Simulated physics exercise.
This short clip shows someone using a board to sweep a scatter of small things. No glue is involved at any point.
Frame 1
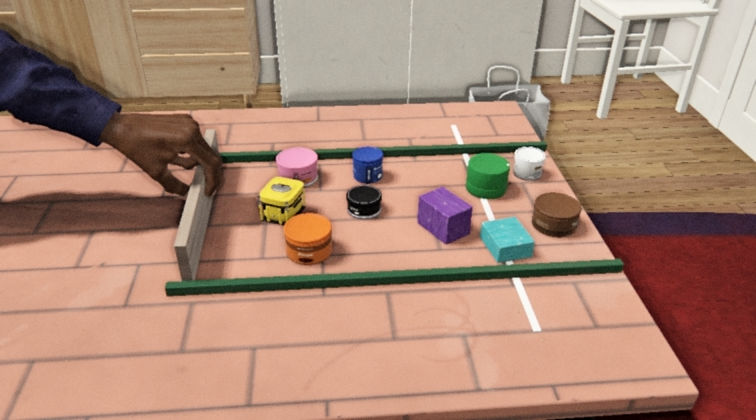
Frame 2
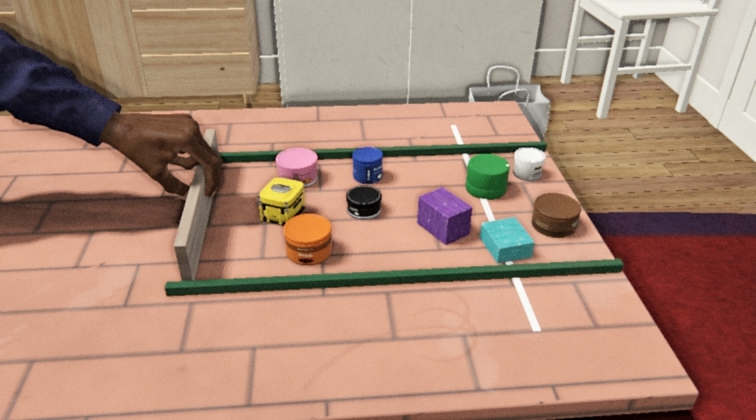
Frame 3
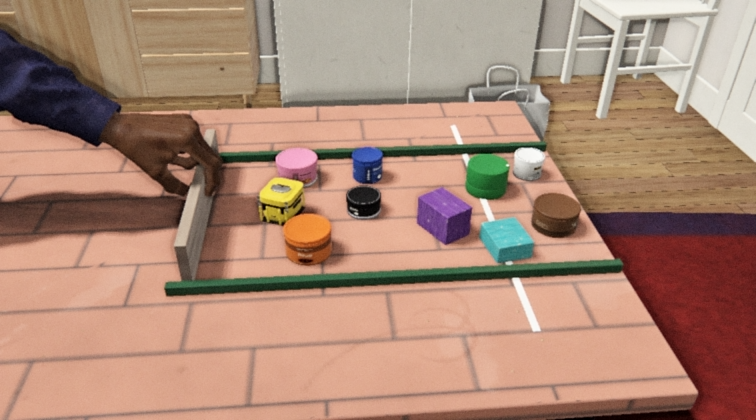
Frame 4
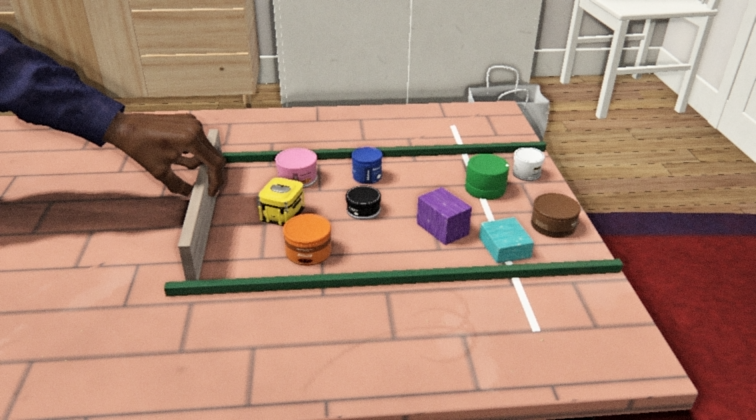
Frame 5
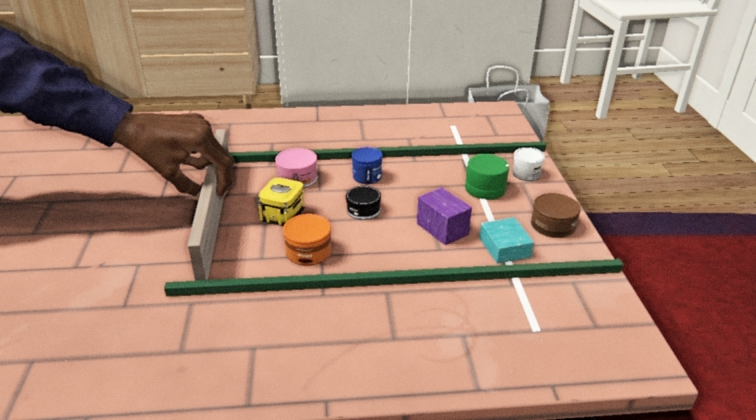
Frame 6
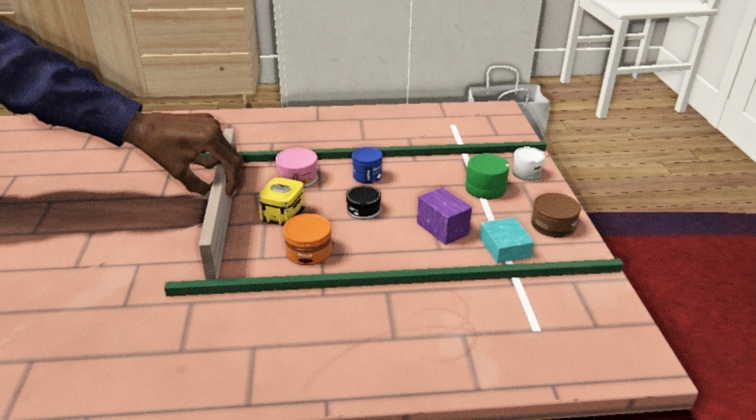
A hand held a wooden board still on a tabletop, then slid it a short way right between two green strips, toward a scatter of small colourful tubs and blocks that stayed put.
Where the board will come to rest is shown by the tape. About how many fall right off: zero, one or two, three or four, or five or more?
Going by the pictures, zero pieces get pushed right off.
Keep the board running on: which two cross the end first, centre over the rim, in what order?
The order is the brown tub, then the white pot.
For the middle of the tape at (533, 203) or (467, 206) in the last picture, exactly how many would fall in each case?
In that order 4 and 0.
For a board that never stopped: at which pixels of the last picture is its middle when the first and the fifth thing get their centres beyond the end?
At (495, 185) for the first, at (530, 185) for the fifth.
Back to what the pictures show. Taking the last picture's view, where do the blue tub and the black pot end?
The blue tub comes to rest at (520, 152), and the black pot comes to rest at (533, 196).
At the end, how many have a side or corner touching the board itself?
3 are in contact with it.
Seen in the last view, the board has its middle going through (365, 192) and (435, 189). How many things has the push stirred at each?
That makes 5 at the first spot and 8 at the second.
A little later, none off yet; white pot at rest near (528, 164); brown tub at rest near (555, 215); green lid at rest near (487, 176).
When it is over, the number that fall off is zero.
